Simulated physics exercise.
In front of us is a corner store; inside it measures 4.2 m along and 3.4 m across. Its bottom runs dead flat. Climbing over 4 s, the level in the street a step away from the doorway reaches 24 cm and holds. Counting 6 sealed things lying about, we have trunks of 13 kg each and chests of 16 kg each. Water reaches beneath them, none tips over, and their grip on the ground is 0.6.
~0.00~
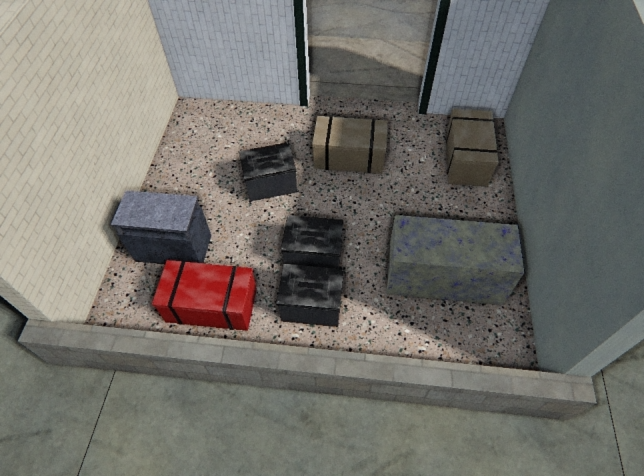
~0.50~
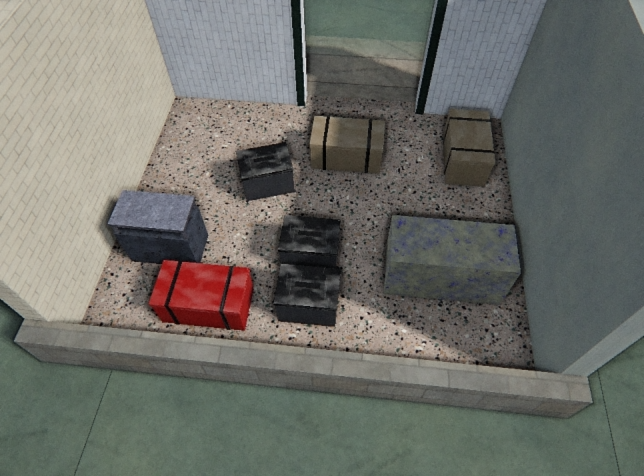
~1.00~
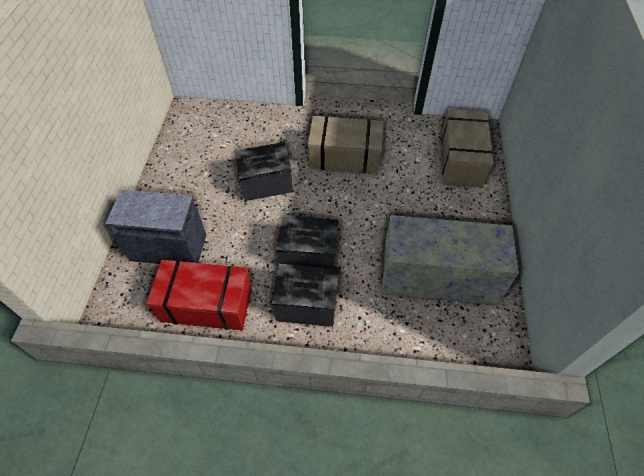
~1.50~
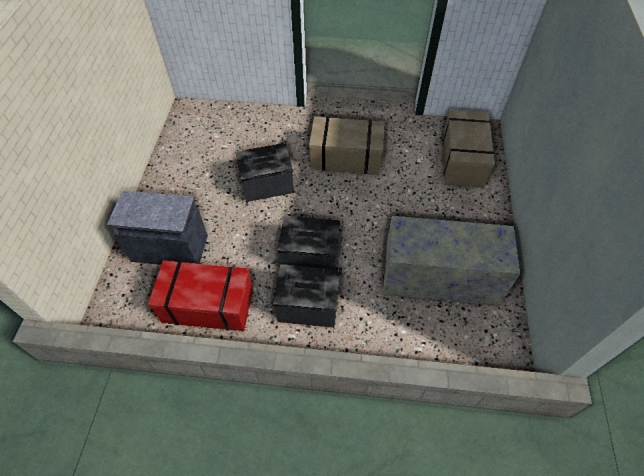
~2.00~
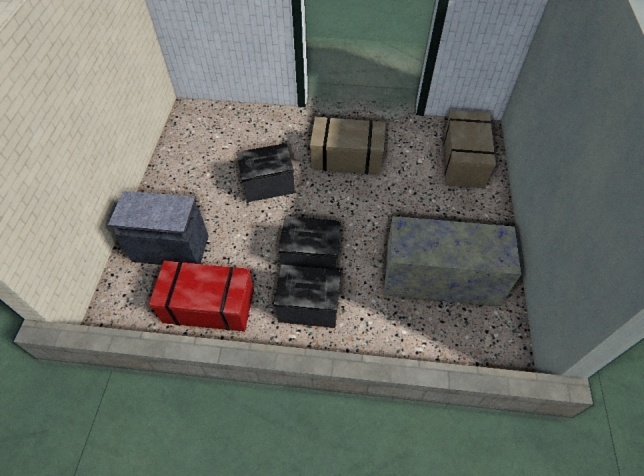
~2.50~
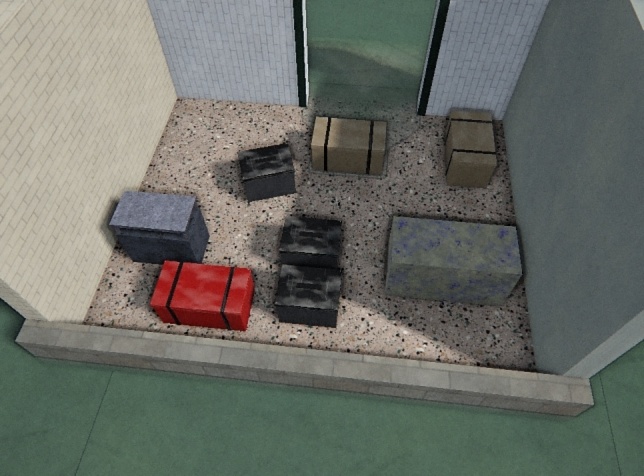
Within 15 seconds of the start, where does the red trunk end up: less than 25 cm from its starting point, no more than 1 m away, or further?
It gets shunted a bit.
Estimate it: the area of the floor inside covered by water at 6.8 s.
At that time the wet patch spans about 13 m2.
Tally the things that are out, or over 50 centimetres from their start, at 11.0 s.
My count gives 6.
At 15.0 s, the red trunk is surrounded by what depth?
Depth: About 23 cm.
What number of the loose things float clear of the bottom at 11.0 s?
Total: 6.
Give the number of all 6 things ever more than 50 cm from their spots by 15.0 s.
6.
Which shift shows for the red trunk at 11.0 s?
Some 60 cm from the start.
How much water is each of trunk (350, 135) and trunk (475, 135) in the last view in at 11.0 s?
Depths: Near 19 cm, then near 13 cm.
After 3.5 s the red trunk is near (201, 286), 0.0 m from its start, aground; 0 afloat.
After 6.8 s the red trunk is near (183, 309), 0.3 m from its start, afloat; 4 afloat.
After 11.0 s the red trunk is near (123, 276), 0.6 m from its start, afloat; 6 afloat.
After 15.0 s the red trunk is near (121, 273), 0.6 m from its start, afloat; 6 afloat.
